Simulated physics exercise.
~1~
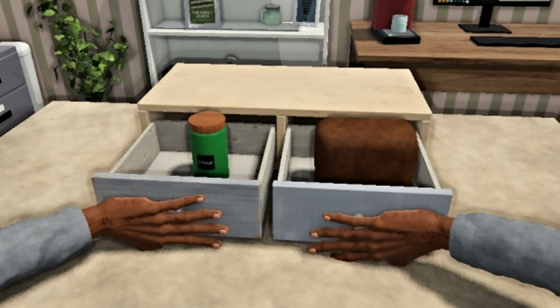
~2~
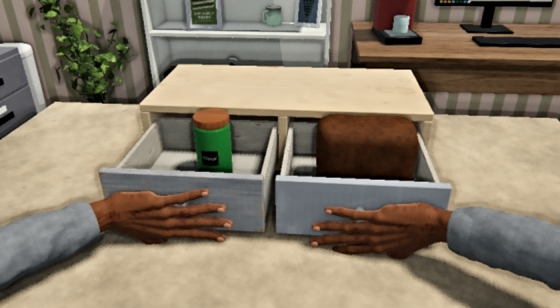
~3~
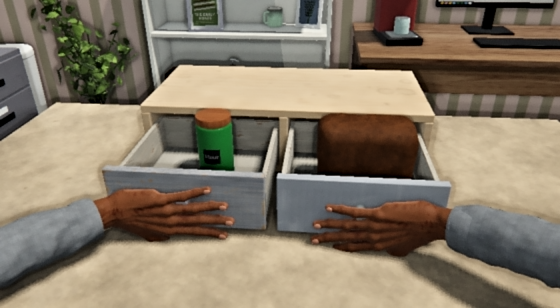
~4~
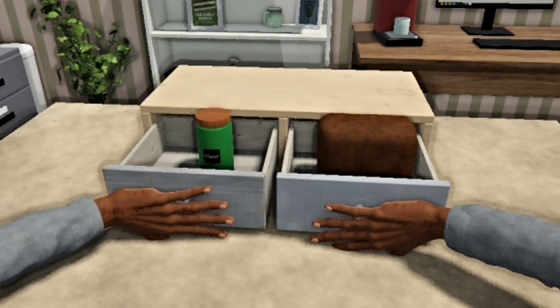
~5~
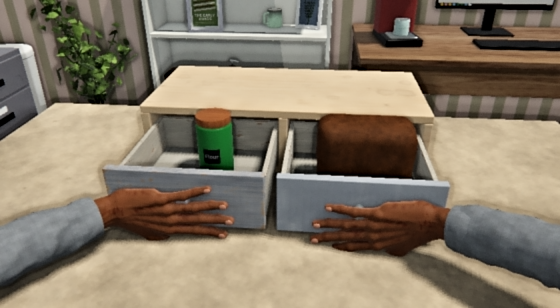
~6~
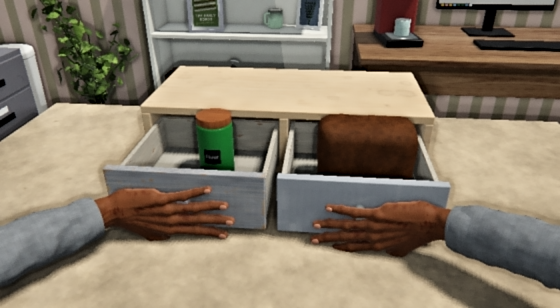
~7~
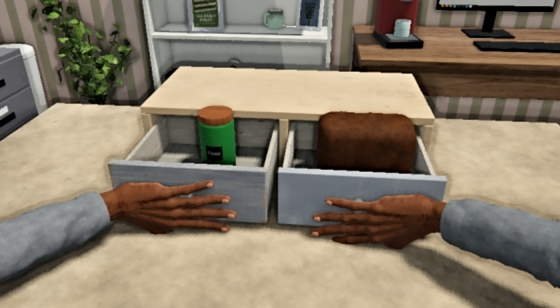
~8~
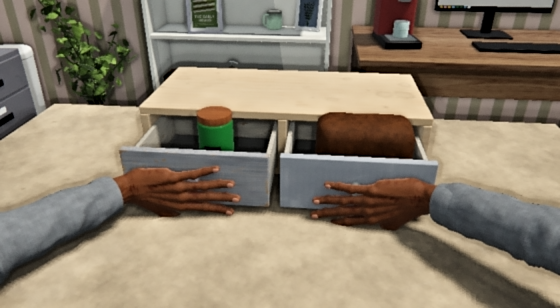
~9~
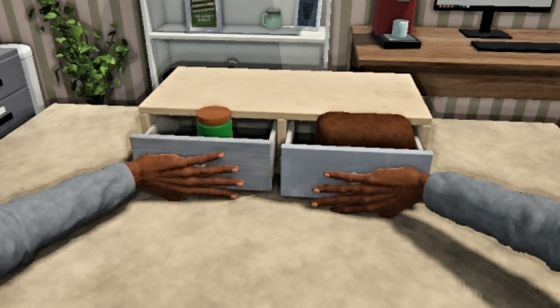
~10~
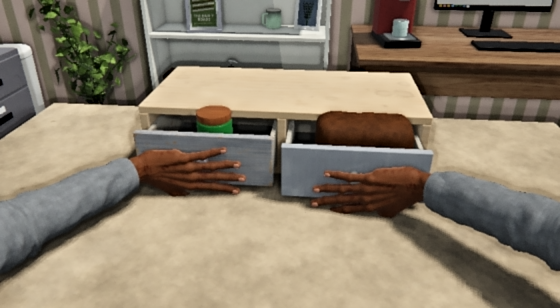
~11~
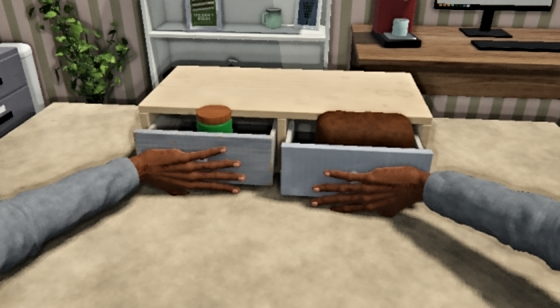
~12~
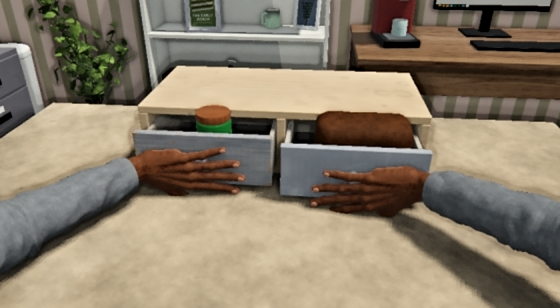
Two hands pushed a pair of open drawers inwards, the left one holding a green jar with a brown lid and the right one a brown loaf, but both stopped partway and stayed ajar with the hands still resting against their fronts.
